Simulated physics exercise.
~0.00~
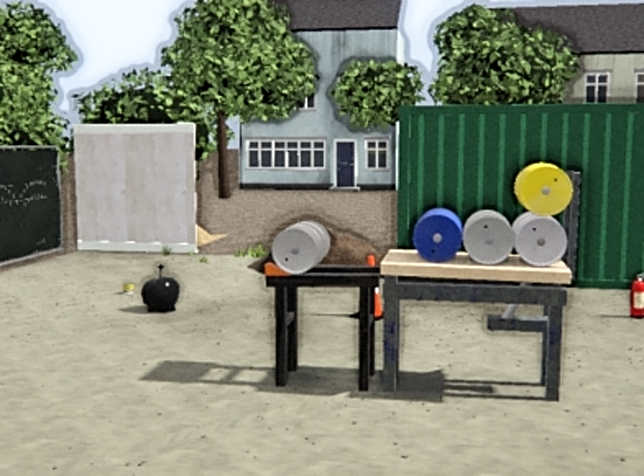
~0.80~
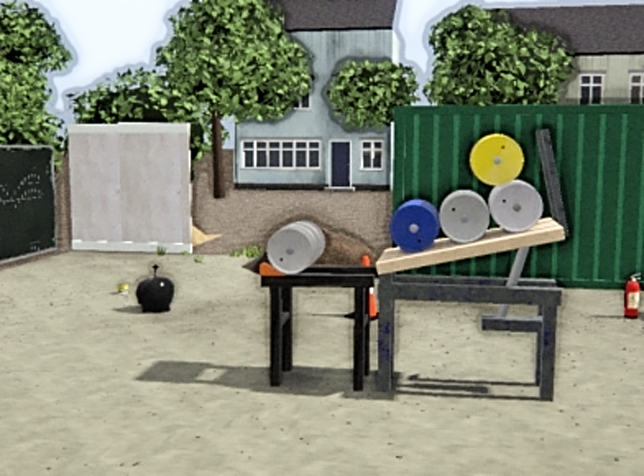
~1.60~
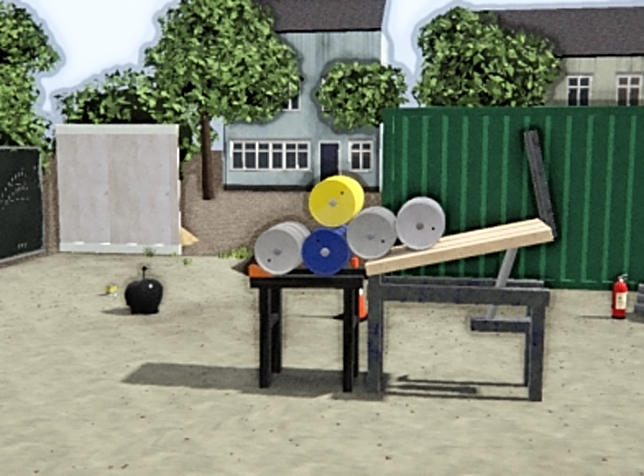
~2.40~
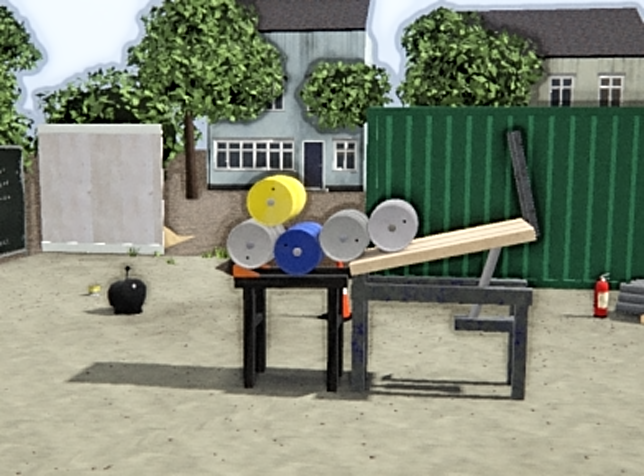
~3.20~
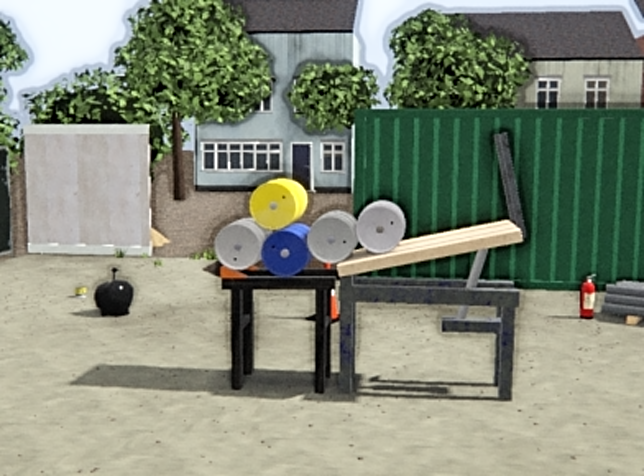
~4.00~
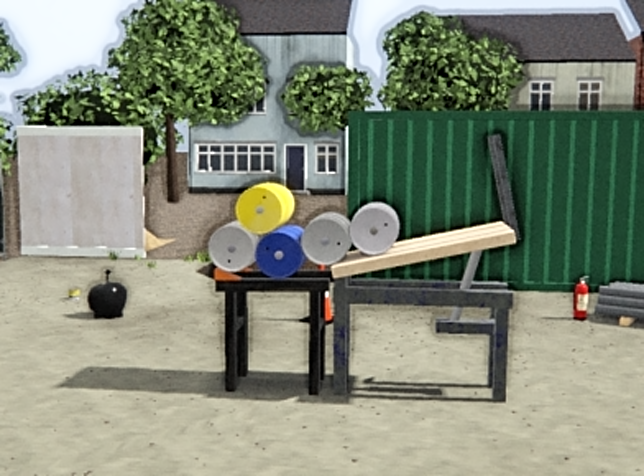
Blue, yellow and grey drums rolling left off a tilting wooden deck and bunching on a black rack, yellow resting on top.
